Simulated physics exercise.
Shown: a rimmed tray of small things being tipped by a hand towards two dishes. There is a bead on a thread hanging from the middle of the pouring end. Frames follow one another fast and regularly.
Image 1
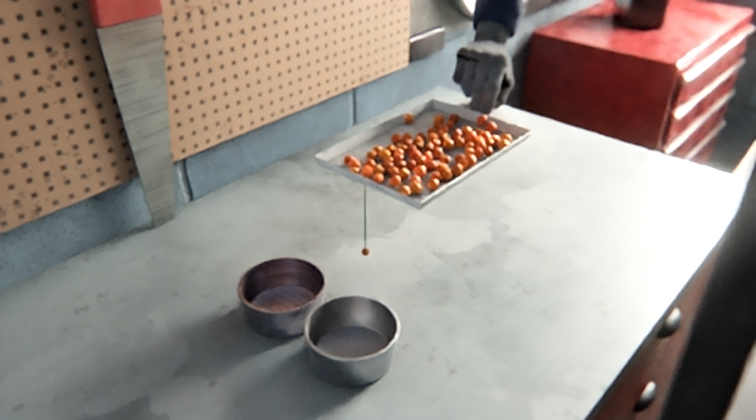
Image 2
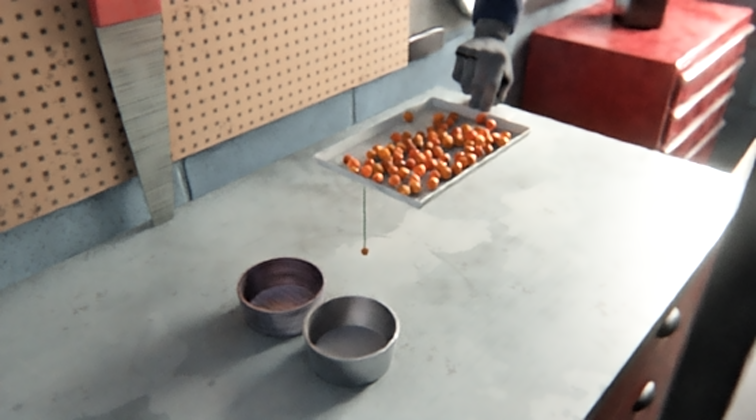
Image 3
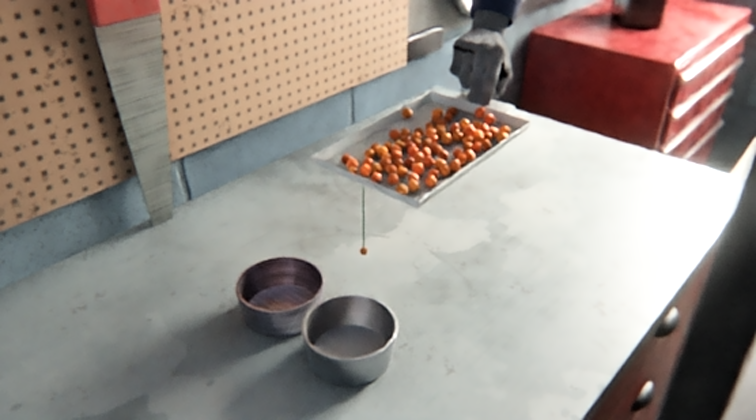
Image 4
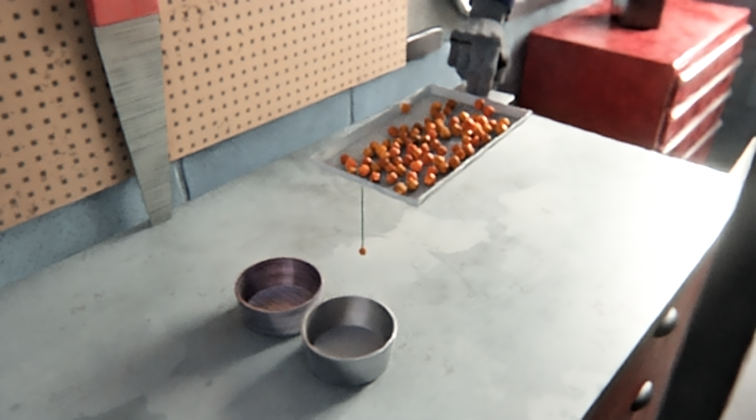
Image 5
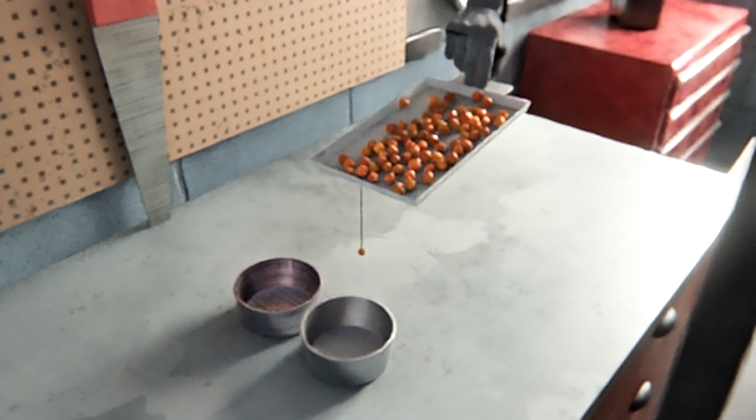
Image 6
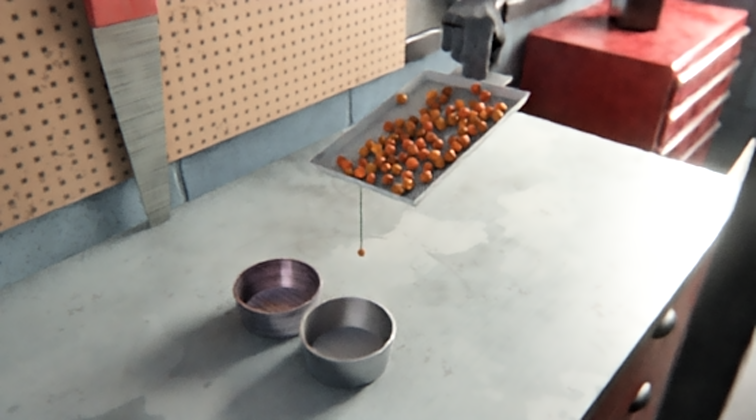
A gloved hand raises the far end of a tray of small orange-brown pieces slightly.
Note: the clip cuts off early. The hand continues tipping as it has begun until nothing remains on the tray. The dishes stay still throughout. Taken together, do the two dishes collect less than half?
Yes, they get the smaller share.
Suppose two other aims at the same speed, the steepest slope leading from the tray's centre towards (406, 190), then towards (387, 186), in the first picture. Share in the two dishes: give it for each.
In turn, 10 percent and then 20 percent.
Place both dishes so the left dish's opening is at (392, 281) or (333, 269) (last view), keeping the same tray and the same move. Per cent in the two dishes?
Trial 1 about 10 %, trial 2 about 60 %.
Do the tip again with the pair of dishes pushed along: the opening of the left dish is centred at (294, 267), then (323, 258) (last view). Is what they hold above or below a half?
The first time it's higher than half, the second time higher than half.
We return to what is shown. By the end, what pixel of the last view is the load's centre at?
Near (326, 283), more or less.
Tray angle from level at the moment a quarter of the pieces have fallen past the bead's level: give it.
The tilt is near 70° by then.
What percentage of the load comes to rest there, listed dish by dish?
The share is 10 per cent in the left dish and 0 per cent in the right dish.
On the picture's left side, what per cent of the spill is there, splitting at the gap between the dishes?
I'd put it at around 40 per cent.
Shortly afterwards, tray tipped steeply; the bulk on the tray; only a few outside both; a little in the air.
Next, tray tipped right over; only a few in the right dish; a little in the left dish; the bulk outside both; a little in the air.
Some moments later, tray tipped past a quarter turn; only a few in the right dish; a little in the left dish; all but a few outside both.
In the end, tray tipped past a quarter turn; only a few in the right dish; a little in the left dish; all but a few outside both.
